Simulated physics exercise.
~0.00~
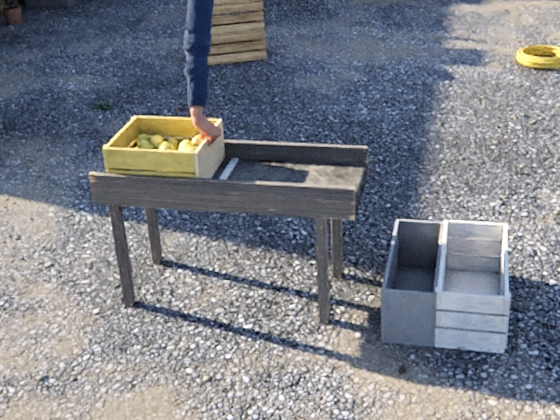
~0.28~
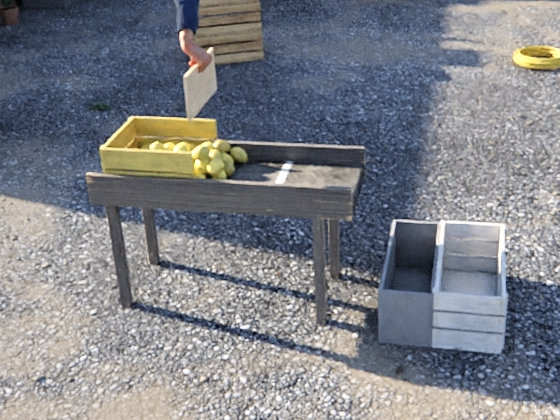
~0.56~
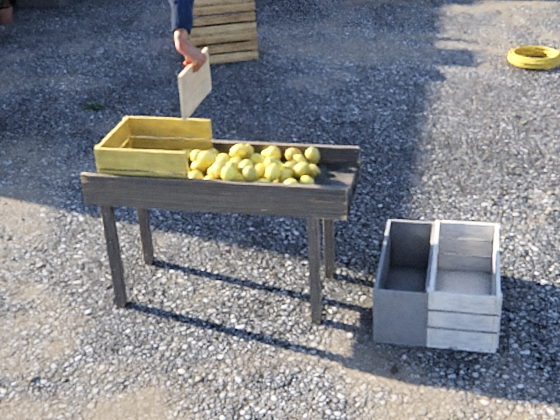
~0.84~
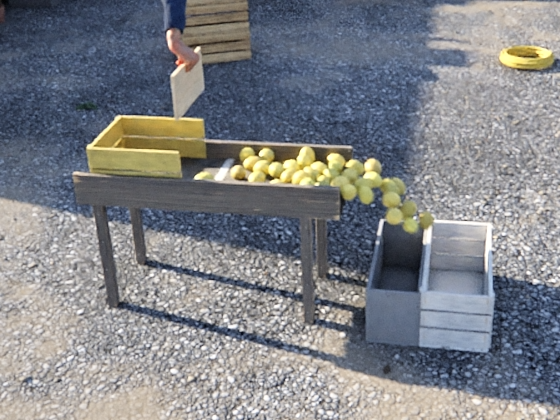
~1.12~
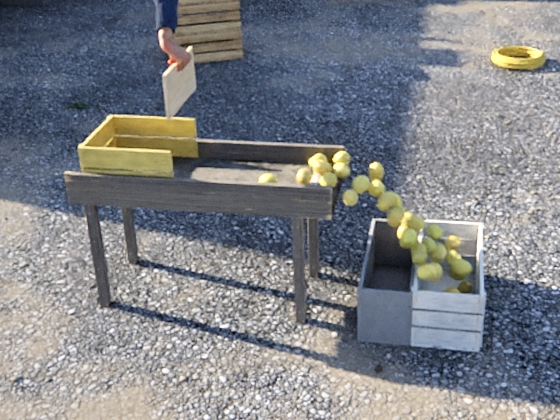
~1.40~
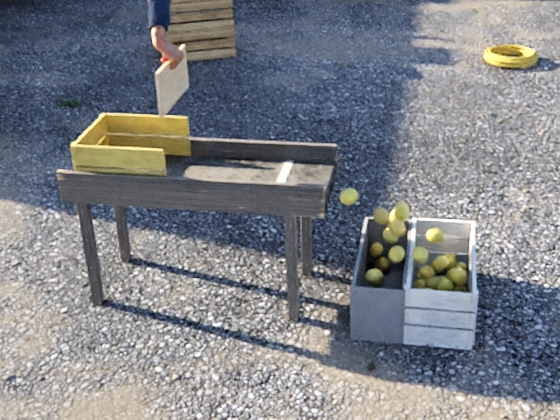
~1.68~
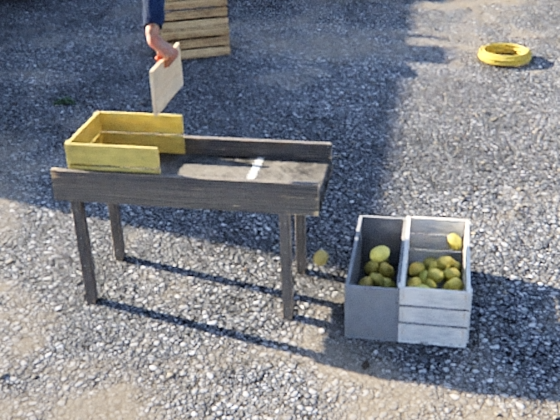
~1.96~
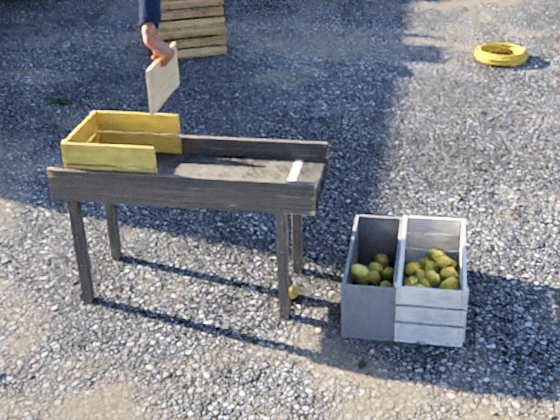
Yellow lemons rode right along a grey belt after a hand lifted the gate of their yellow pen, then spilled off the end, most landing in the white tub, fewer in the nearer grey tub, and one on the gravel.
